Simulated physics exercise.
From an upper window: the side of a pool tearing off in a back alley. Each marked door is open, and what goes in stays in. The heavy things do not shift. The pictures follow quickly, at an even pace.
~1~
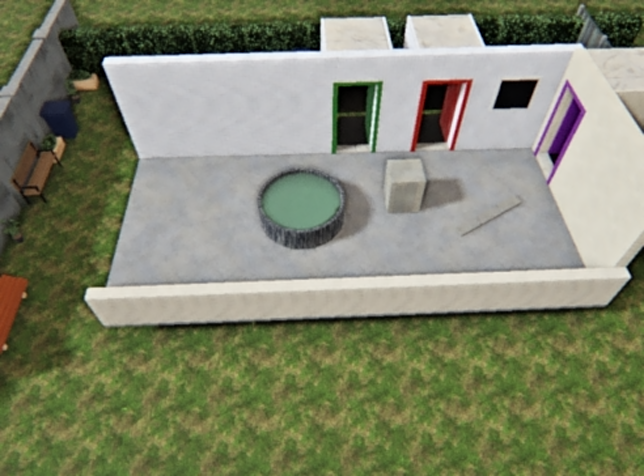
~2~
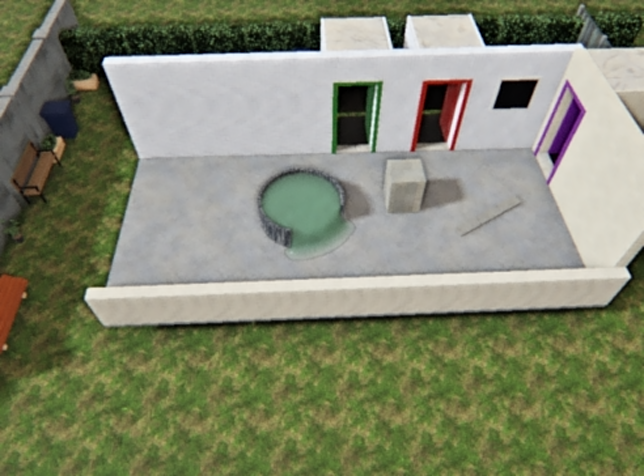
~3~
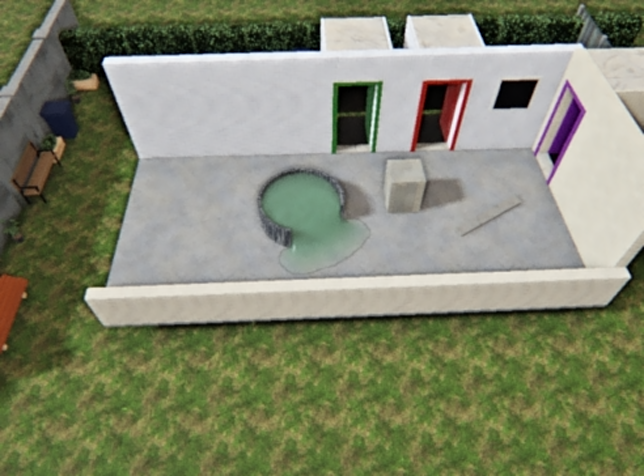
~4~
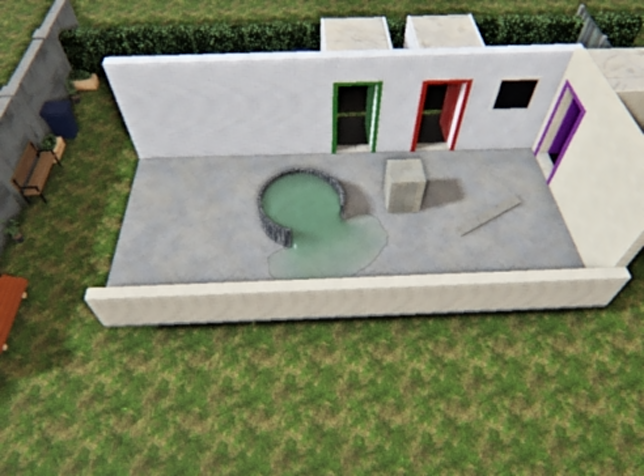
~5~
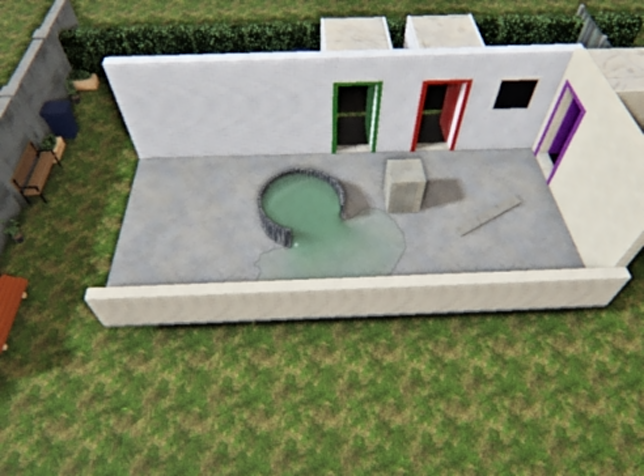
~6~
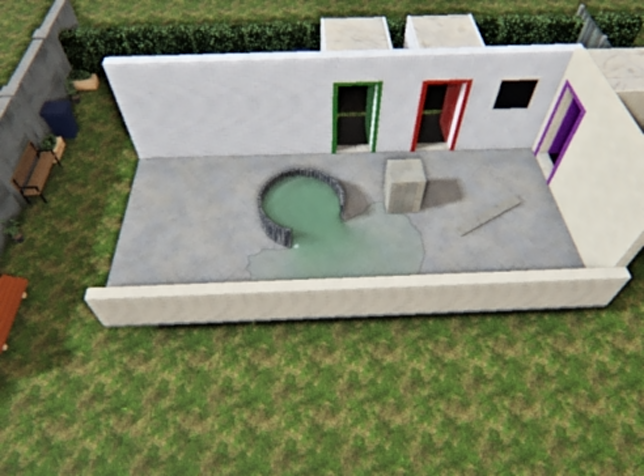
The front right side of a round grey pool tears open, and green water pours through the gap, spreading quickly over the paving in a widening, thinning sheet towards the low front wall and the right. The view looks down from an upper window onto a white-walled back alley. Behind stand green and red doorways, a purple one at right, and a pale block beside the pool.
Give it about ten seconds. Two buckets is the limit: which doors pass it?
One by one: The purple door stays under that; the green door stays under that; the red door stays under that.
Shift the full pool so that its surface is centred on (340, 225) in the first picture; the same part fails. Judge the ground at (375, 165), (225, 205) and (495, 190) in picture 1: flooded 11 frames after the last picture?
In turn: No water, clear, not flooded.
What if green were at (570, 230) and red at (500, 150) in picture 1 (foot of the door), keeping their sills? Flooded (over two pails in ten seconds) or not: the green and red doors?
My reading: Green door passes that mark, red door floods.
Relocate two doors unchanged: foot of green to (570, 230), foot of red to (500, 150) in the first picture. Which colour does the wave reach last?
The red-painted one.
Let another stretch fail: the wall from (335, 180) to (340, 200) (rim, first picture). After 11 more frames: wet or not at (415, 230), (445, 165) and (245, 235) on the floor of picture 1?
As listed: Covered, flooded, not flooded.
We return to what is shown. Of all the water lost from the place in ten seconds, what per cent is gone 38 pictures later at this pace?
About 60 per cent.
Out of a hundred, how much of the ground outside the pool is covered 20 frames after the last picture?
Close to 45 %.
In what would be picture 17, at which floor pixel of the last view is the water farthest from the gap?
At about (588, 289).
A moment on, water covers 20 % of the floor; the purple door not reached, the green door not reached, the red door not reached.
Next, water covers 25 % of the floor; the purple door not reached, the green door not reached, the red door not reached.
Then, water covers 45 % of the floor; the purple door not reached, the green door not reached, the red door not reached.
Later, water covers 60 % of the floor; the purple door wet at the sill, nothing in, the green door not reached, the red door wet at the sill, nothing in.
In the end, water covers 60 % of the floor; the purple door wet at the sill, nothing in, the green door wet at the sill, nothing in, the red door wet at the sill, nothing in.
